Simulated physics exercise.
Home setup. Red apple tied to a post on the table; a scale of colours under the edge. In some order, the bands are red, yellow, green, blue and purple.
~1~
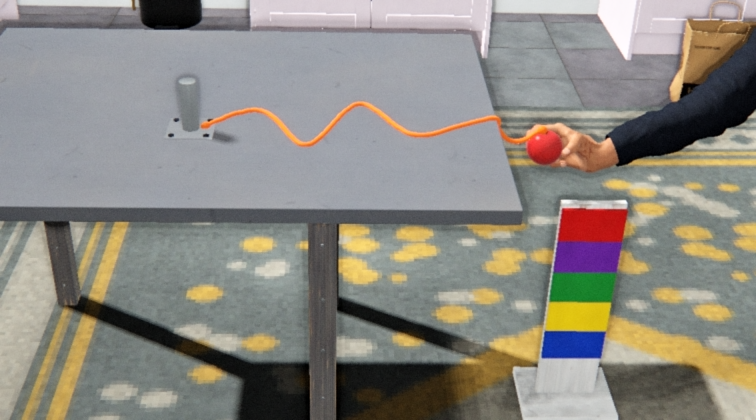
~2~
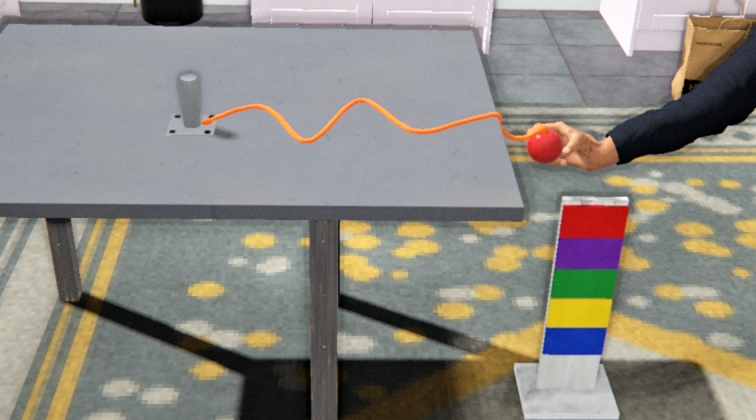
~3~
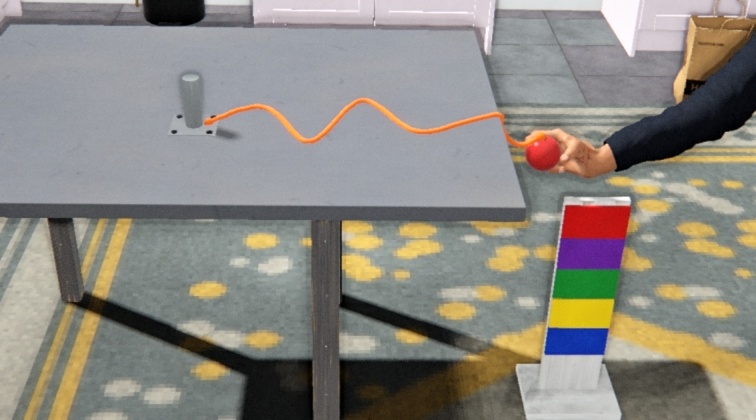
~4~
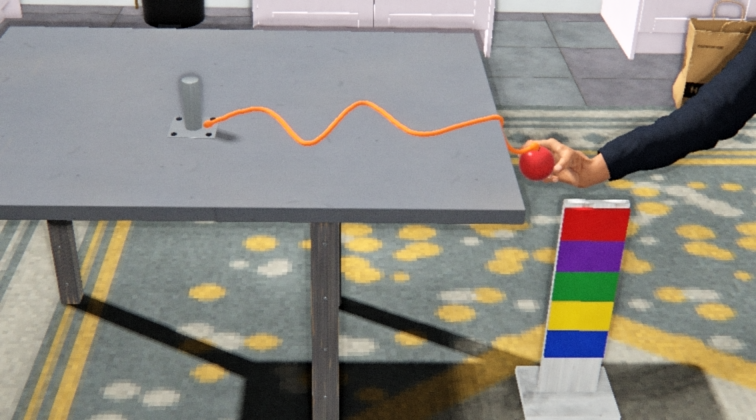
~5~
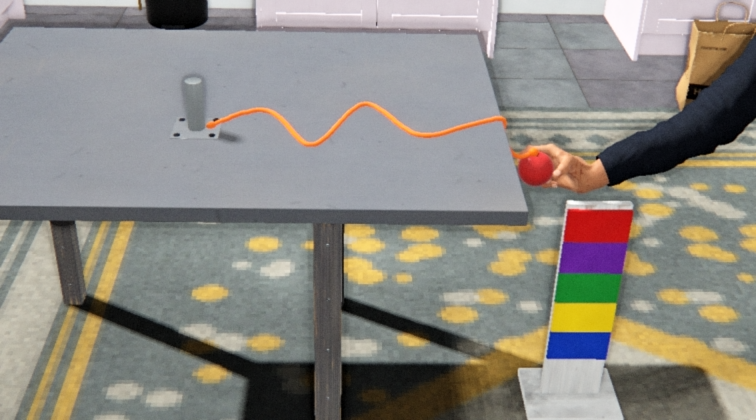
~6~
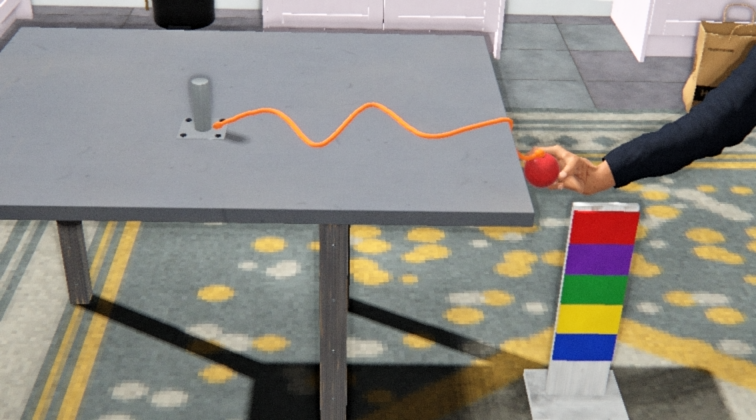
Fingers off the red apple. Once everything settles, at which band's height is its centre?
Its centre settles level with the yellow band.
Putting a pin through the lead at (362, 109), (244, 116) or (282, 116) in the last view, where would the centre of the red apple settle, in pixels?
Results: (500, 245); (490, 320); (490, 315).
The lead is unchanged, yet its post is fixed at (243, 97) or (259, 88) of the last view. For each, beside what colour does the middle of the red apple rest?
In that order: Blue; blue.
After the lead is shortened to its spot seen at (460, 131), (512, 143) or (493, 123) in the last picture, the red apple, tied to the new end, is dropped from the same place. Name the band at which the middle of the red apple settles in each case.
Results, first to last: Red; green; purple.
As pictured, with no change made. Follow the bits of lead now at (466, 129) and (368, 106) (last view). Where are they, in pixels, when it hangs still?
The first finishes about (499, 225) and the second about (484, 126).
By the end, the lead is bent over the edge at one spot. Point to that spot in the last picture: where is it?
Location: About (386, 111).
A little later, apple near (493, 323); level with yellow.
Next, apple near (486, 333); level with yellow.
When it is over, apple near (487, 331); level with yellow. Its middle rests at the yellow band.
